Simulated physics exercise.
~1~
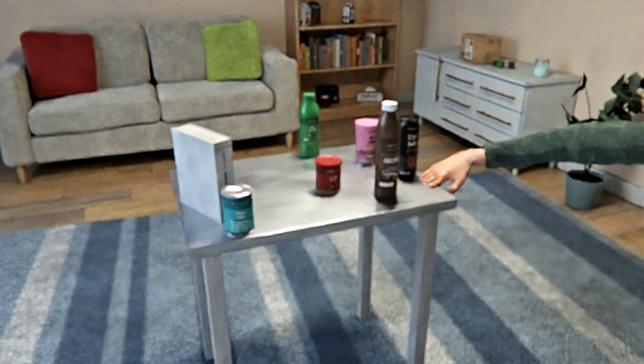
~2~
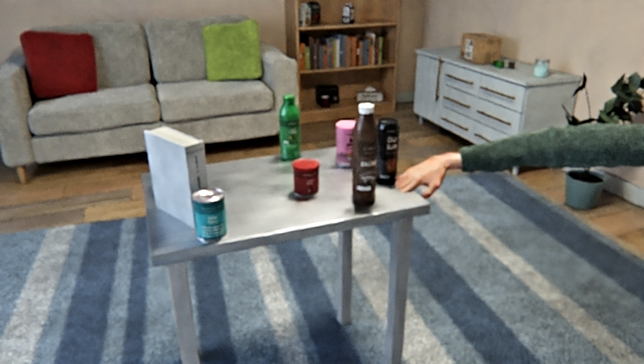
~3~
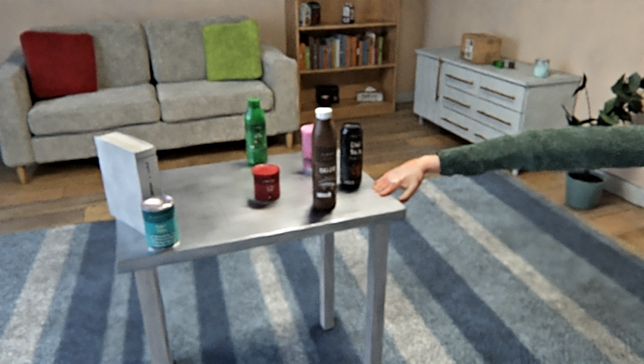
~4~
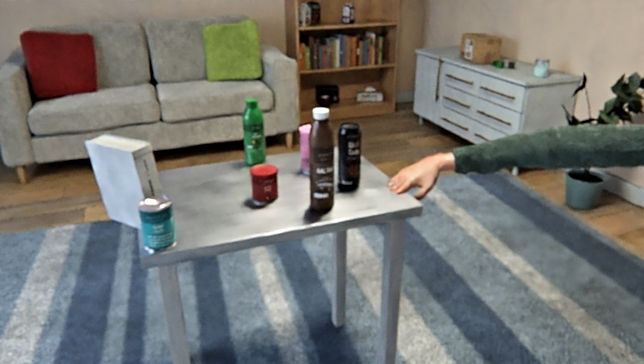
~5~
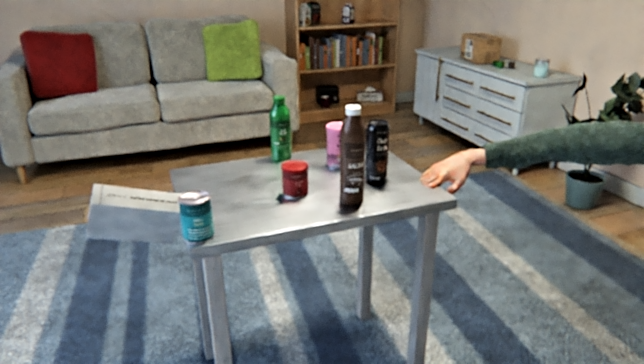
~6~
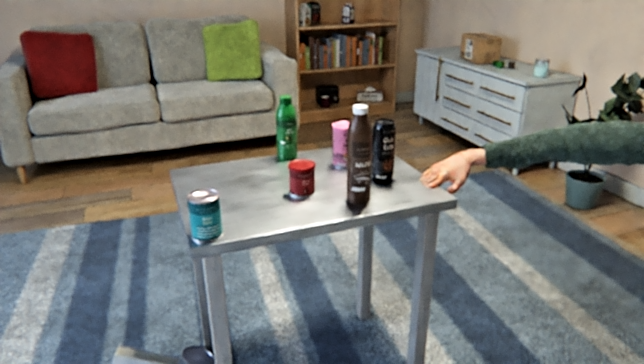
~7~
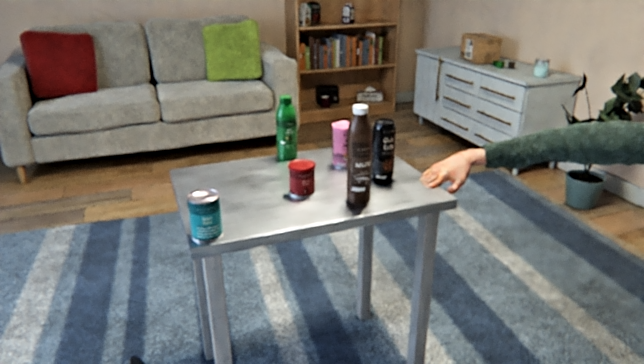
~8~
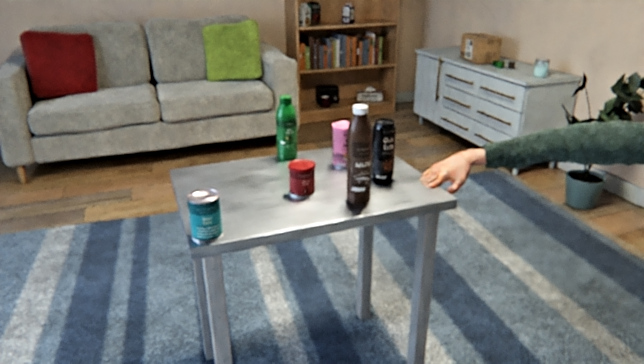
In a living room with a grey sofa and striped blue rug, a fixed, slightly raised view faces a small grey table. A turquoise tin and an upright white book stand at its left, a red tin near the middle, and green, pink, brown and black containers behind and to the right. A green-sleeved hand at the right edge shoves the table left, then jerks it back right. The book tips off the left side and drops out of sight, while a dark object appears briefly near the floor. The tins and bottles stay standing as everything settles.
